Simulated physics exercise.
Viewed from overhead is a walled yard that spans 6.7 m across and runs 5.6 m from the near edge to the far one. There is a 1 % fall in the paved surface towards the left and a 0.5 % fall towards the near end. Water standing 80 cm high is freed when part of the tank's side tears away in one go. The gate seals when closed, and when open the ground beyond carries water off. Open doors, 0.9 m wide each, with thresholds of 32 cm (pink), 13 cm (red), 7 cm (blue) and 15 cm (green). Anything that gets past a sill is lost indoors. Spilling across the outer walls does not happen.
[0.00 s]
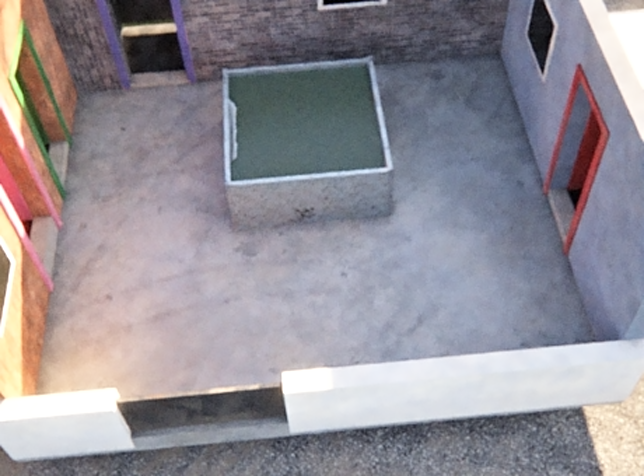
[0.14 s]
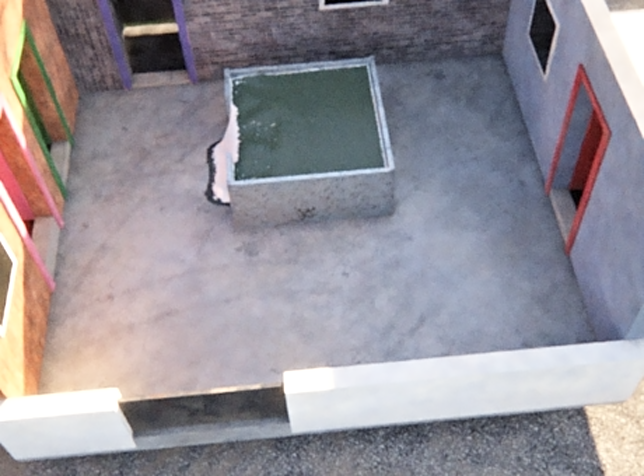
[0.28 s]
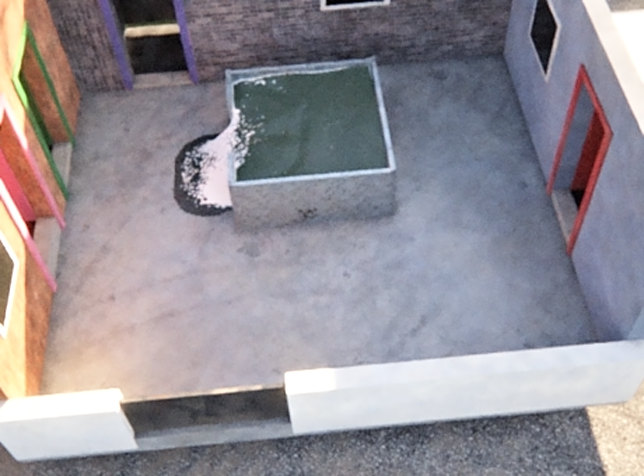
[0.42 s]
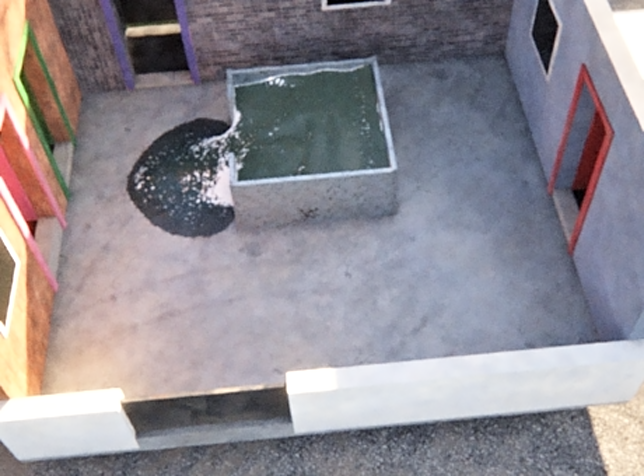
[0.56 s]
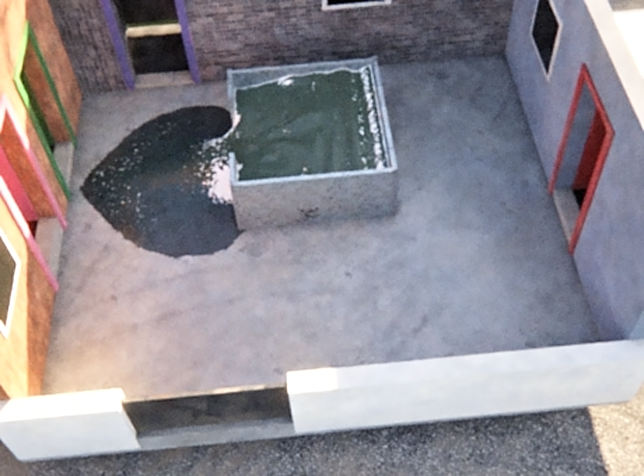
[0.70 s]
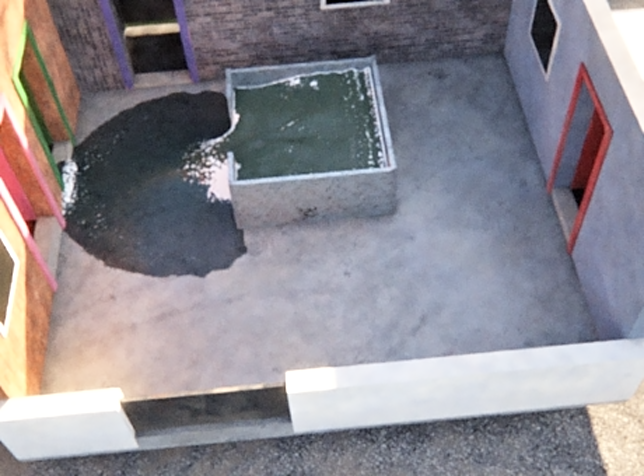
A raised tank of green water in a walled yard broke open on its left side, and water poured out, spreading in a dark, widening pool across the paving to the left wall's doorways.
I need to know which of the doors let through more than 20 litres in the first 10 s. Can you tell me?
Sure: The pink door does not; the red door does not; the blue door does; the green door does.
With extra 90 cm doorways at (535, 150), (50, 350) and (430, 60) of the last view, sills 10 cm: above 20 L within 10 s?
Less, more, less.
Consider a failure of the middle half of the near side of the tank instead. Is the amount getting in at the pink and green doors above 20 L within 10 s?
Well, against that limit, at pink it's within bounds, and at green it's within bounds.
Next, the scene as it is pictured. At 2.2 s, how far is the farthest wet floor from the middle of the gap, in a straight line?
It comes to some 4.4 metres.
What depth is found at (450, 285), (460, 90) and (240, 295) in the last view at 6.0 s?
Approximately 2, 3 and 3 centimetres, going through them in turn.
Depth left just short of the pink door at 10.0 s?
About 11.0 cm.
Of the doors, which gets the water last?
Door: Red.
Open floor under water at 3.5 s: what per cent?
I'd guess around 50 %.
After 1.4 s water covers 25 % of the floor and is deepest (46 cm) near (233, 174); pink door 34 cm at the sill, 0 L in, red door not reached, blue door 6 cm at the sill, 0 L in, green door 32 cm at the sill, 102 L in.
After 2.2 s water covers 30 % of the floor and is deepest (44 cm) near (37, 428); pink door 28 cm at the sill, 2 L in, red door not reached, blue door 13 cm at the sill, 5 L in, green door 35 cm at the sill, 230 L in.
After 3.5 s water covers 50 % of the floor and is deepest (27 cm) near (233, 174); pink door 20 cm at the sill, 3 L in, red door not reached, blue door 11 cm at the sill, 28 L in, green door 25 cm at the sill, 334 L in.
After 6.0 s water covers 85 % of the floor and is deepest (20 cm) near (39, 414); pink door 14 cm at the sill, 3 L in, red door 3 cm at the sill, 0 L in, blue door 11 cm at the sill, 67 L in, green door 17 cm at the sill, 401 L in.
After 10.0 s water covers 100 % of the floor and is deepest (14 cm) near (405, 196); pink door 11 cm at the sill, 3 L in, red door 8 cm at the sill, 0 L in, blue door 7 cm at the sill, 86 L in, green door 12 cm at the sill, 406 L in.
